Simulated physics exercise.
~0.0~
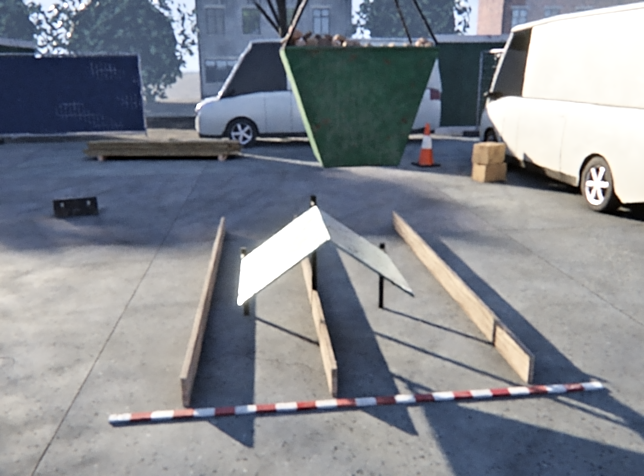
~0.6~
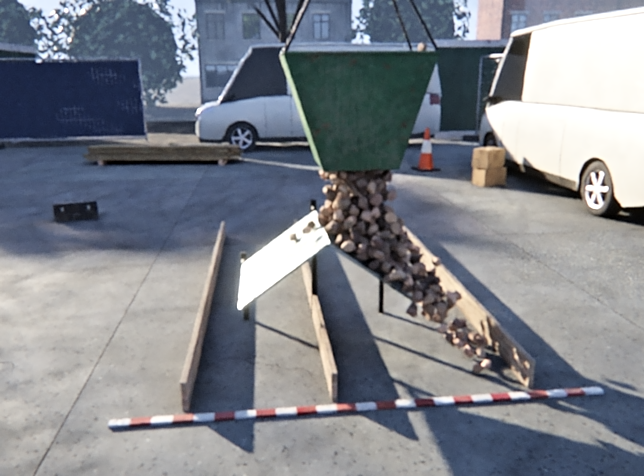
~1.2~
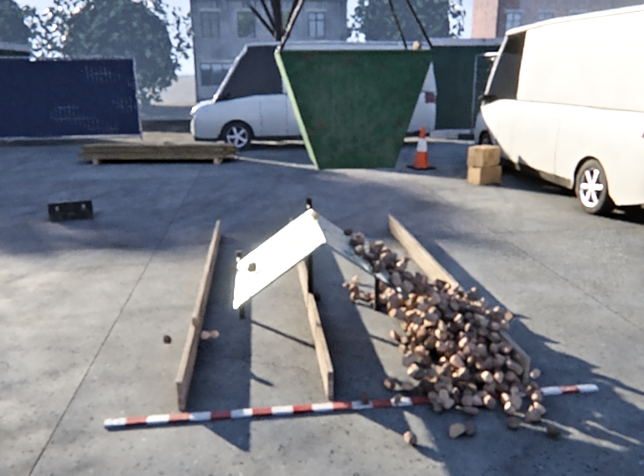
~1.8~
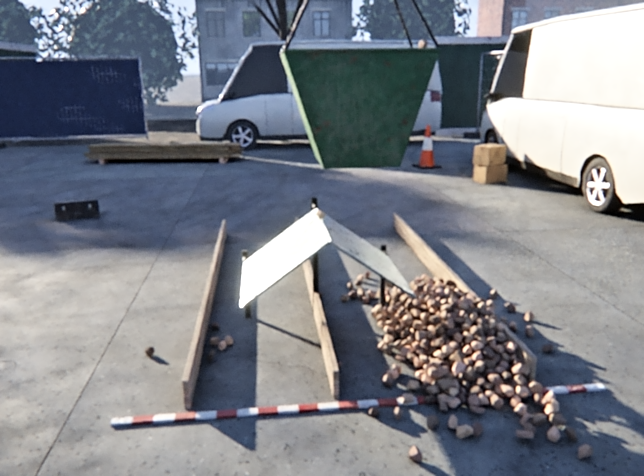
A green skip hanging over a paved yard let its load of brownish stones fall onto a fixed, peaked metal sheet, and they tumbled down its right side, ending heaped mostly in the right bay, with a few strays in the left.
